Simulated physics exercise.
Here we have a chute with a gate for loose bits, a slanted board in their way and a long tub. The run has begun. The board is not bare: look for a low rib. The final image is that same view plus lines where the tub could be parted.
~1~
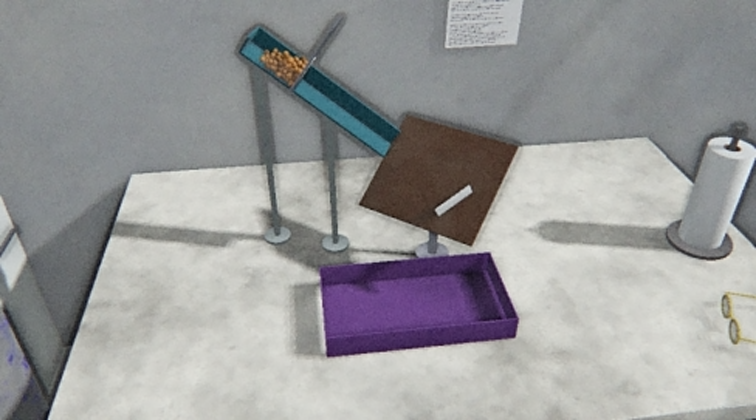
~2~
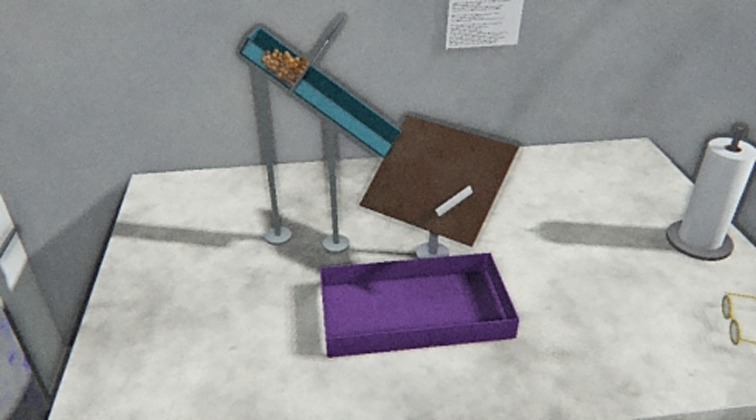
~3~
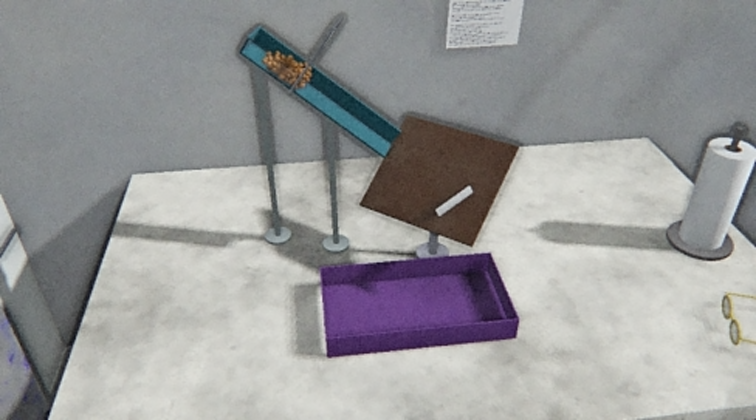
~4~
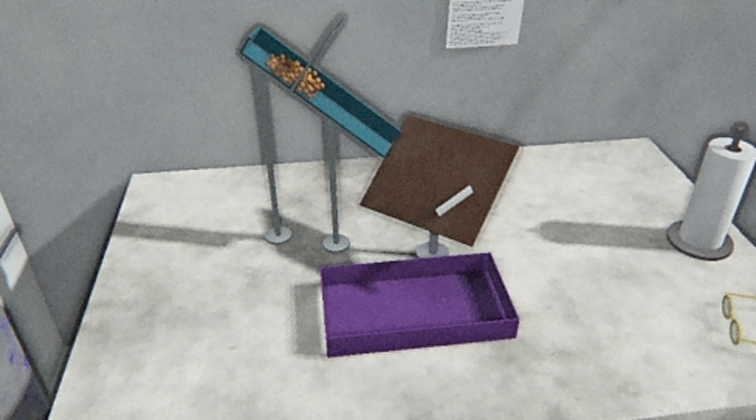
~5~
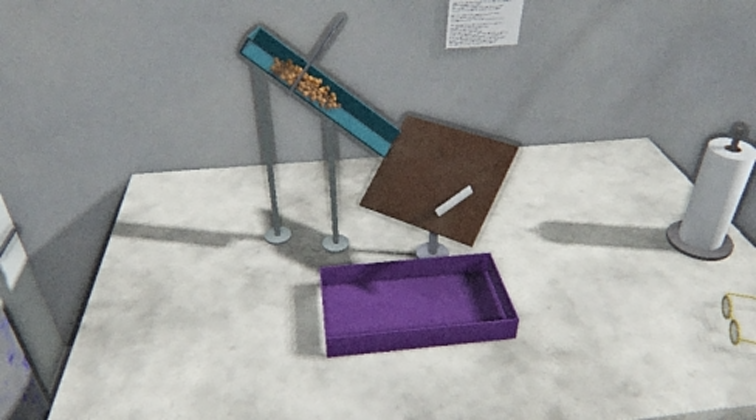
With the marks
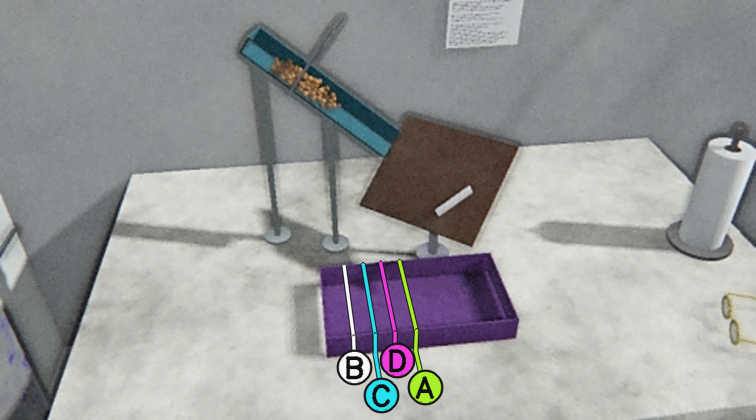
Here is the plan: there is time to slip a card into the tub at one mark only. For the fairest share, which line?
Use line A.
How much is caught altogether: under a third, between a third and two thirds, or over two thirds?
Over two thirds.
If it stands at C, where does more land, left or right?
The right side.
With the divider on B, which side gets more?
The right side.
On the marked copy, line A crosses the front rim at (416, 329); line B crosses the front rim at (353, 336); line C crosses the front rim at (375, 334); line D crosses the front rim at (394, 332).
With A, of what is caught, close to two thirds on the left of the divider, close to a third on the right.
With B, of what is caught, none at all on the left of the divider, the whole lot on the right.
With C, of what is caught, none at all on the left of the divider, the whole lot on the right.
With D, of what is caught, a small share on the left of the divider, the bulk on the right.
